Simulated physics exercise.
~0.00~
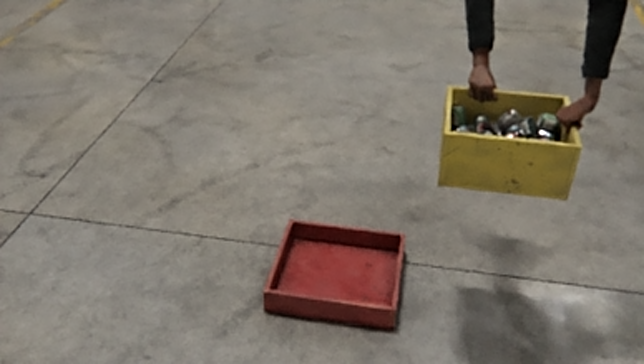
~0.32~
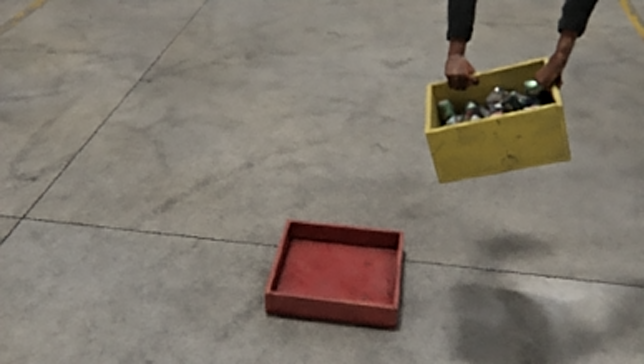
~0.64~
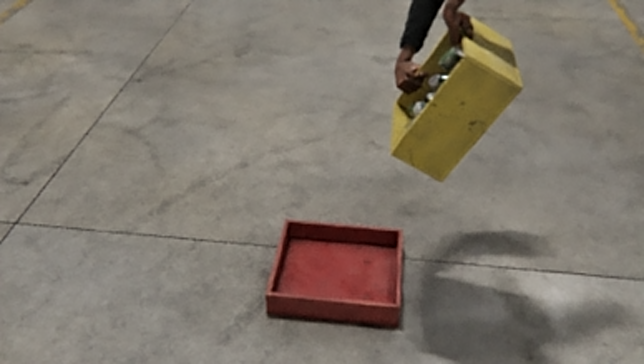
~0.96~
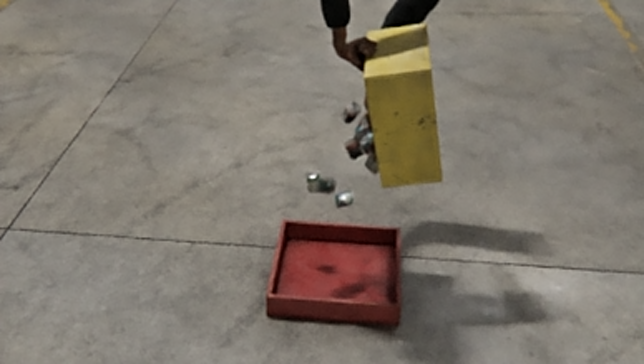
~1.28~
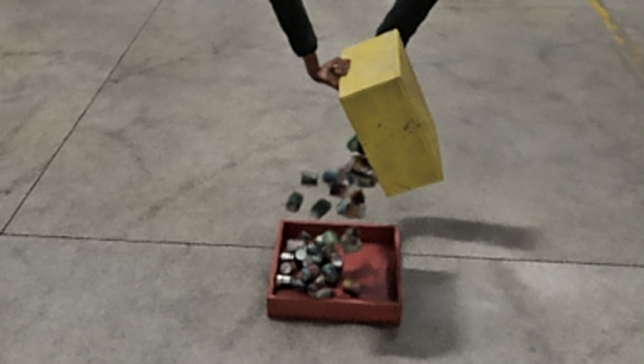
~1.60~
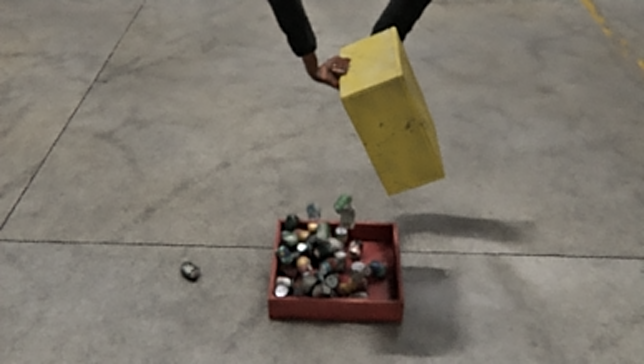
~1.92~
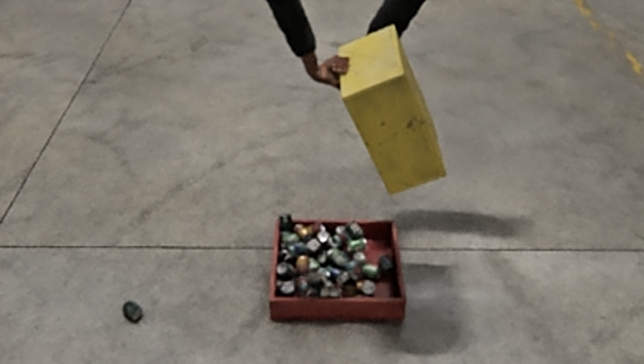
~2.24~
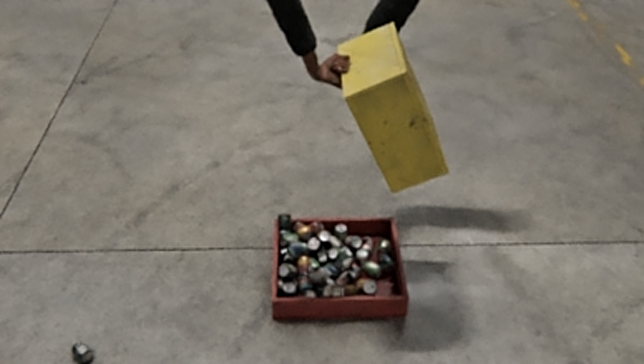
A yellow tote is tipped by hand, filling a red tray with cans as one rolls away left.
